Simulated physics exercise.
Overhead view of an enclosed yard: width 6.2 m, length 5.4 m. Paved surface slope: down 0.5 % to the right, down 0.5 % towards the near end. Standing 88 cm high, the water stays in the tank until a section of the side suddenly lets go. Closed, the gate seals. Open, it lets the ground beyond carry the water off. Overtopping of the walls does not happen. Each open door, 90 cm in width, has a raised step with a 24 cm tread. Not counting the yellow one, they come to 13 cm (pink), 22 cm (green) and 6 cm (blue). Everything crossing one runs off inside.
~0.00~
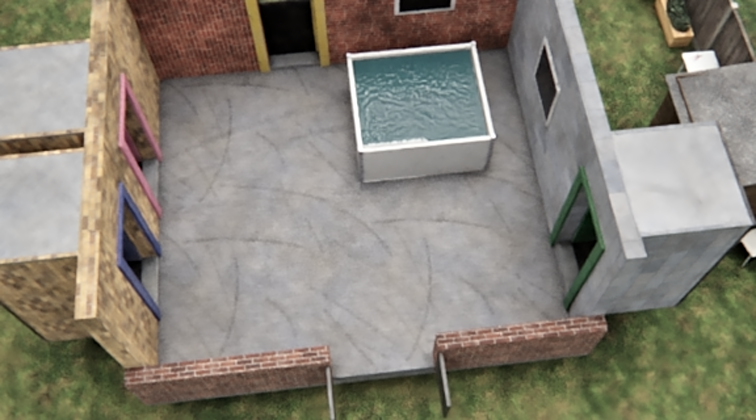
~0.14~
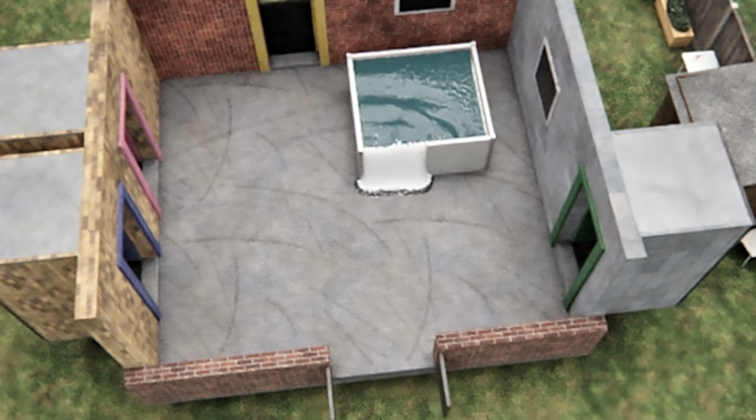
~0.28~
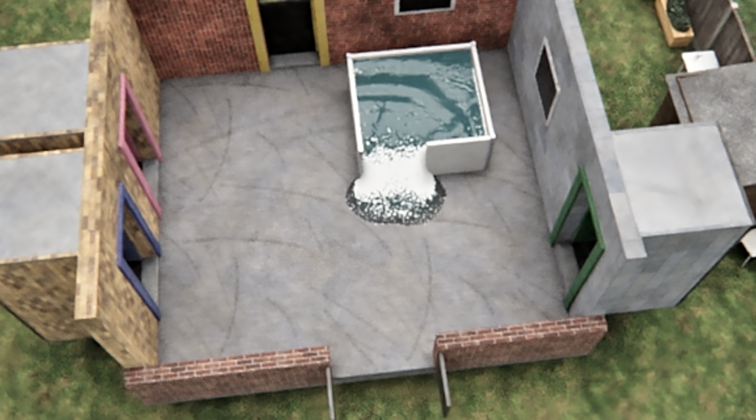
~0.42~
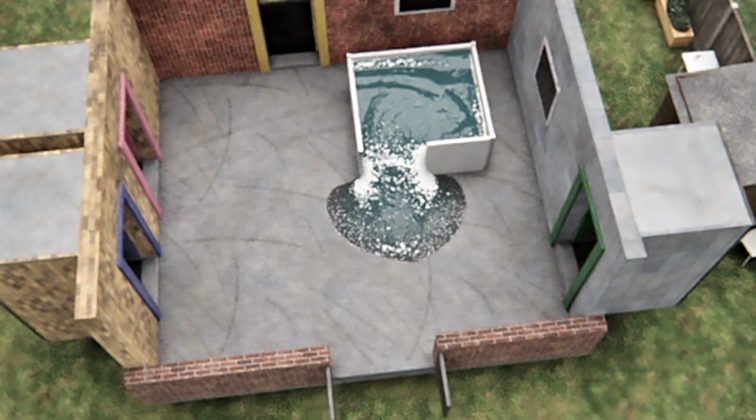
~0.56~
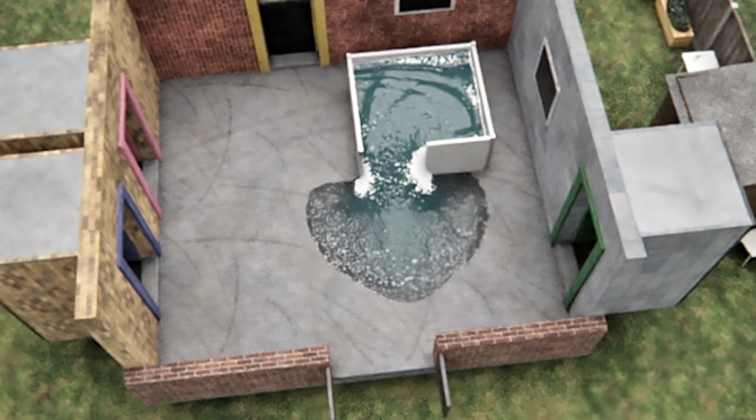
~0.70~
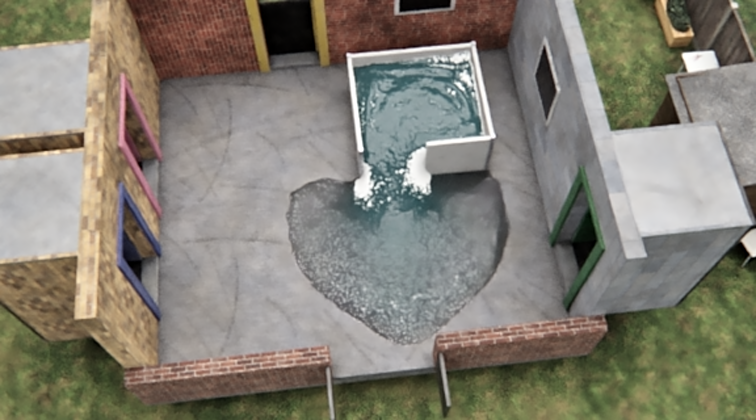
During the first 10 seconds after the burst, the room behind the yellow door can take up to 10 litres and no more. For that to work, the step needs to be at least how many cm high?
At least about 5 cm high.
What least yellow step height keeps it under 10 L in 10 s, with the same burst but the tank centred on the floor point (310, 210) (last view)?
Then about 7.0 centimetres at the least.
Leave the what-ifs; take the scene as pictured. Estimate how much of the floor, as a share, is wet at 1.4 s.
Near 40 per cent is wet.
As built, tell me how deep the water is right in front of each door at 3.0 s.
Door by door in centimetres - yellow 0, pink 0, green 14, blue 11.
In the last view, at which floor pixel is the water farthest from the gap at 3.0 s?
The farthest wet point sits near (159, 381).
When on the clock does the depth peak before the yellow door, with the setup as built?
I'd guess close to 9.0 seconds.
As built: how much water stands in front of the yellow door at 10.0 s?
Roughly 7.5 cm deep.
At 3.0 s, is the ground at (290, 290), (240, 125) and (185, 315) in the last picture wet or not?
1: Awash; 2: Unwetted; 3: Awash.
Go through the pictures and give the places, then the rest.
The first picture shows still water, 88 cm deep, in the tank at (419, 98); the yellow door at (290, 31) is dry.
In the second picture, the front is at (407, 191), 0.3 m from the gap at (394, 167); 0.2 m2 of floor is wet, 88 cm left at the back.
In the third picture, the front is at (412, 221), 0.8 m from the gap at (394, 167); 0.9 m2 of floor is wet, 87 cm left at the back.
In the fourth picture, water pours out at (394, 168) and has run 1.4 m, to (402, 256); about 9 cm deep outside, 81 cm at the back.
In the fifth picture, the front is at (400, 296), 2.1 m from the gap at (394, 168); 4.3 m2 of floor is wet, 74 cm left at the back.
In the sixth picture, the gap is at (394, 168), the front 2.8 m out at (401, 338); the back of the tank holds 76 cm; the yellow door at (290, 31), 2.8 m from the gap, is still 2.5 m from the nearest water.
After 1.4 s water covers 40 % of the floor, deepest (44 cm) near (381, 184); it has not reached the yellow door.
After 3.0 s water covers 50 % of the floor, deepest (28 cm) near (570, 335); it has not reached the yellow door.
After 10.0 s water covers 95 % of the floor, deepest (10 cm) near (436, 62); 7 cm at the yellow door, 1 litre in over its 8 cm step.
At the yellow door as built, the water arrived by 5.5 s and peaked near 9 cm at 9.2 s.
With a step of 4.5 cm, 14 litres would have come in within the 10 s; with 6.5 cm, 5 litres. So under 10 litres takes about 5 cm.
